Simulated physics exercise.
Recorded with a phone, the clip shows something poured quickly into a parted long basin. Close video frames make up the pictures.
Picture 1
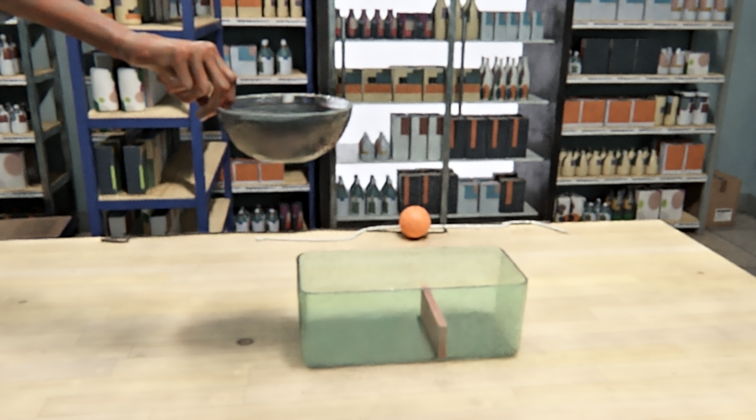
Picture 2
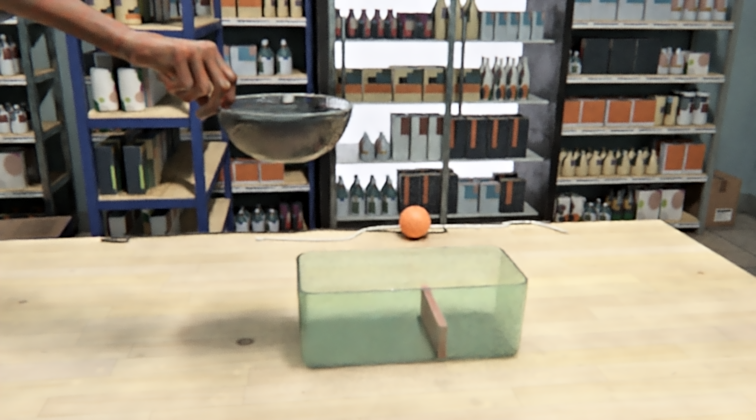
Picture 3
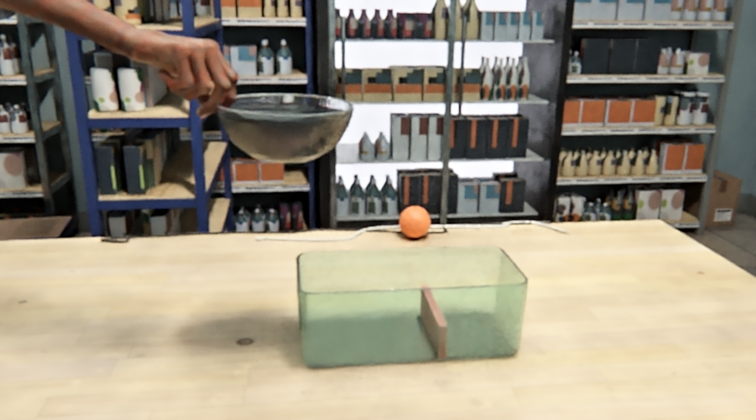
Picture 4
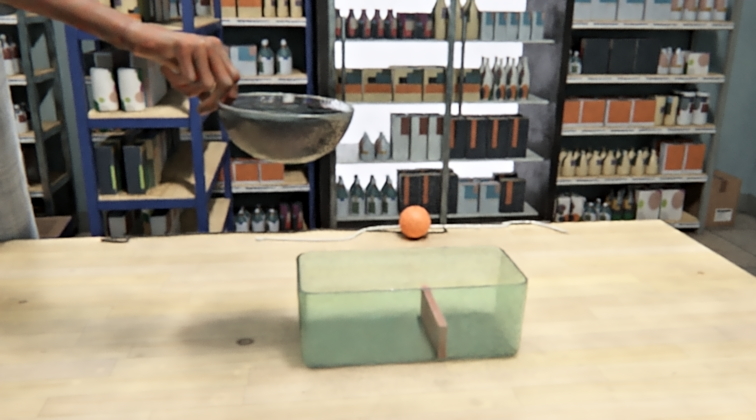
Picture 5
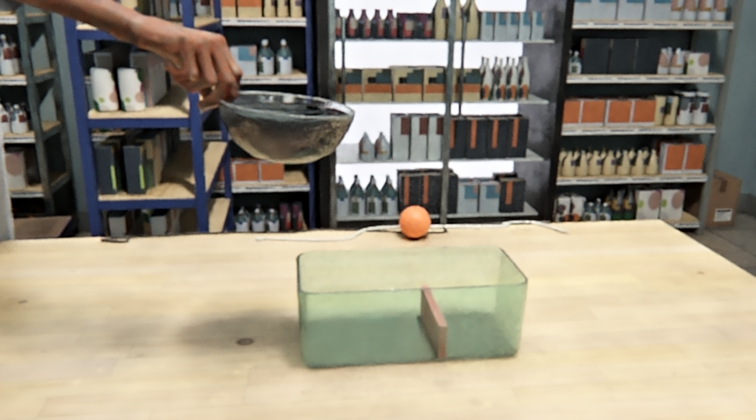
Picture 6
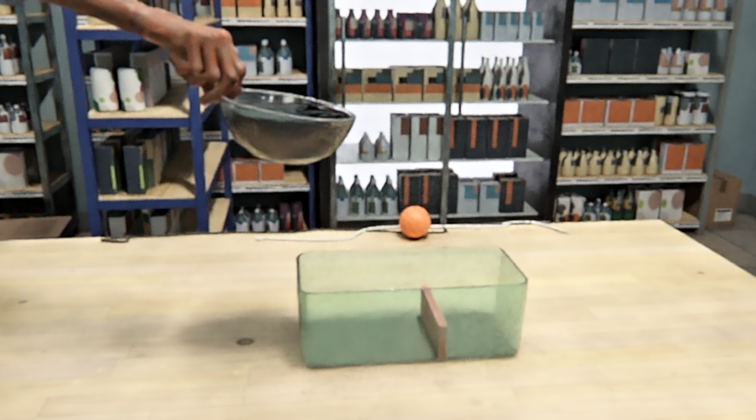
A hand holding a clear glass bowl above a divided green basin on a wooden table, slowly tilting it slightly rightward.
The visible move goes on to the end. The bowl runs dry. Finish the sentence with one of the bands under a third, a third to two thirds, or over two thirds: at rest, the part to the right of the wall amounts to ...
At rest, the part to the right of the wall amounts to under a third.
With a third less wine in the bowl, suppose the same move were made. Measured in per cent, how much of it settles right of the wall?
Estimated share: Around 5 %.
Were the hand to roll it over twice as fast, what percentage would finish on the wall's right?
Roughly 10 percent.
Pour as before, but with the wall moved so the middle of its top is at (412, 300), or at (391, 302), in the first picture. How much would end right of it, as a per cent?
The first gives 40 %, the second 70 %.
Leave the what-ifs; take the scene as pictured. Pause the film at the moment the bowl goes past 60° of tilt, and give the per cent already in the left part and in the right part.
The left part holds 15 percent and the right part 0 percent.
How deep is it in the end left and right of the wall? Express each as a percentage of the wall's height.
60 per cent left, 10 per cent right.
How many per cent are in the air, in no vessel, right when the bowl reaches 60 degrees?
That comes to near 45 percent.
A moment on, the bowl is tipped part way and 40 per cent is still to pour, 14 is left of the wall and 0 right of it.
Next, the bowl is tipped on its side and 2 per cent is still to pour, 83 is left of the wall and 3 right of it.
Then the bowl is tipped on its side and 0 per cent is still to pour, 93 is left of the wall and 4 right of it.
Later the bowl is tipped on its side and 0 per cent is still to pour, 93 is left of the wall and 5 right of it.
In the end 92 per cent lies left of the wall, 5 right of it and 3 outside.
